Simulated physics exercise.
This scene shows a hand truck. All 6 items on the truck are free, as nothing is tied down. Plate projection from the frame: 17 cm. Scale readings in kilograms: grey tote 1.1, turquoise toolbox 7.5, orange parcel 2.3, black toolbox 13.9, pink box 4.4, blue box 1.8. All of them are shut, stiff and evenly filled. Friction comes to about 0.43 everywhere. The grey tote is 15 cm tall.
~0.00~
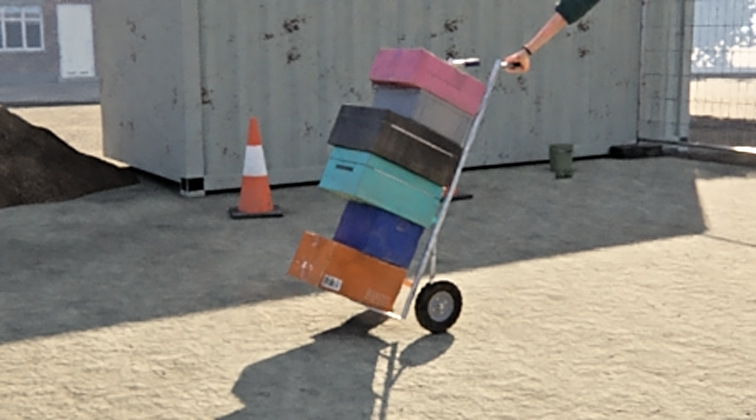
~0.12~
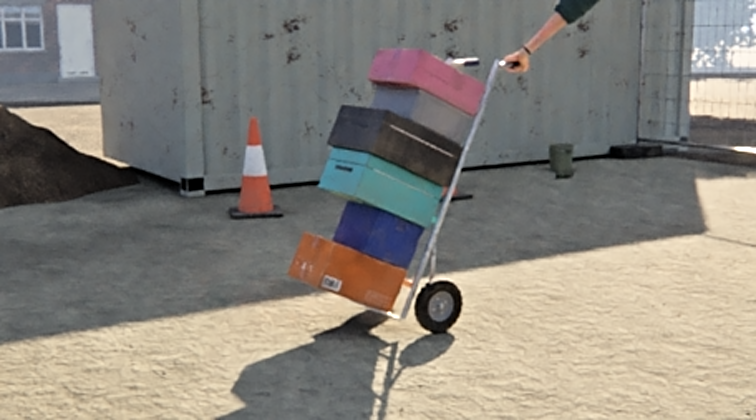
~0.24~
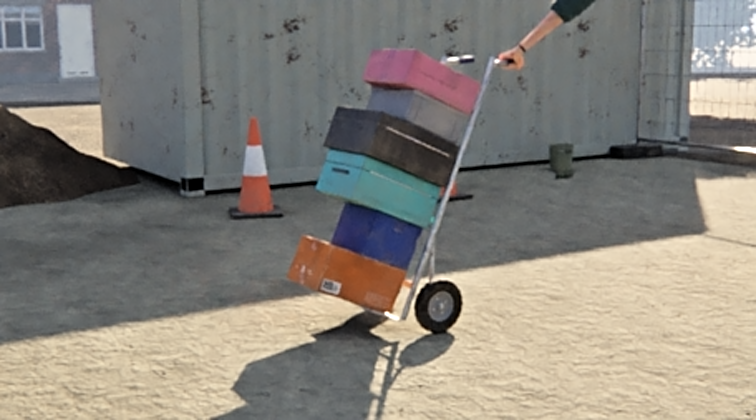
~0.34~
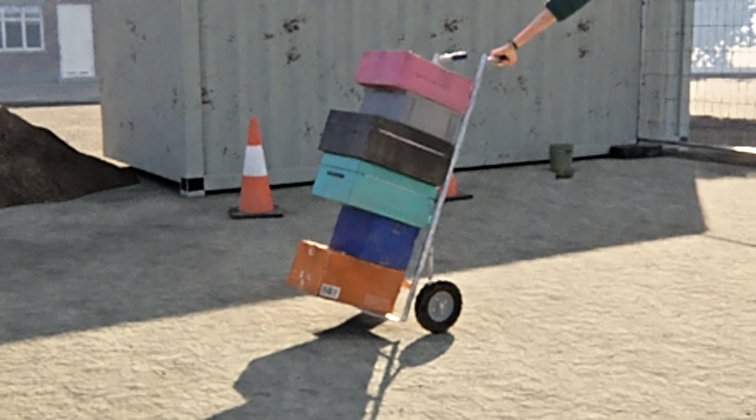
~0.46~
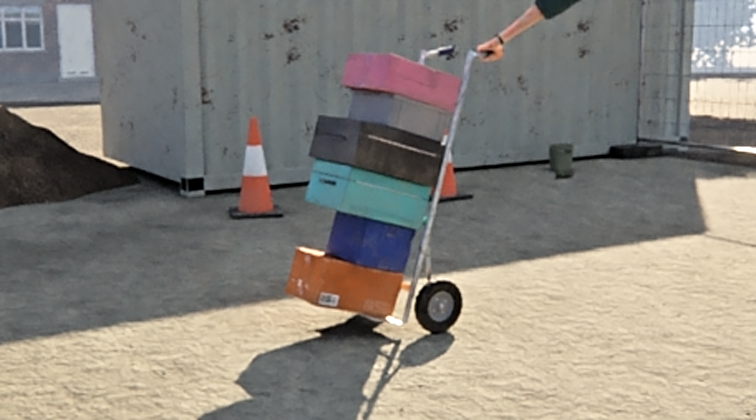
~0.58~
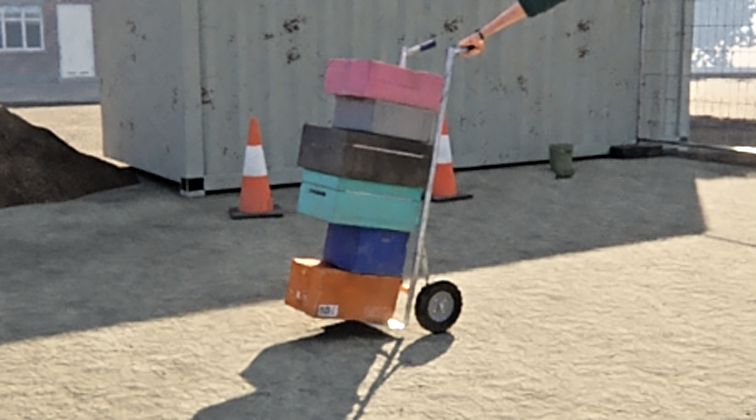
A hand gripping the top of a hand truck stacked with six colourful boxes held it leaning back almost still, then pushed it left, bringing the stack more upright while the wheels stayed in place.
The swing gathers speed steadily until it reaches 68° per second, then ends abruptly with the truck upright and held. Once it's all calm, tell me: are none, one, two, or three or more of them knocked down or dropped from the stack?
Three or more are.
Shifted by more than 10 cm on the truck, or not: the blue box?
In the end the blue box has moved.
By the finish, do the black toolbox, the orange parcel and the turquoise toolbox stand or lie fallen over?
Final state - black toolbox: Goes over; orange parcel: Remains on its base; turquoise toolbox: Goes over.
After 1.08 s, truck upright; pink box now dropped from the stack; grey tote tipped 31° from how it sat near (276, 146); turquoise toolbox tipped 31° from how it sat near (307, 224).
After 1.38 s, truck upright; grey tote, turquoise toolbox and black toolbox now dropped from the stack; blue box on its side; orange parcel tipped 3° from how it sat.
At rest (2.2 s), dropped from the stack, grey tote, turquoise toolbox, black toolbox and pink box; tipped over on the truck, blue box; the last one in place, give or take 10 cm. In the last view, grey tote near (108, 332), turquoise toolbox near (211, 301).
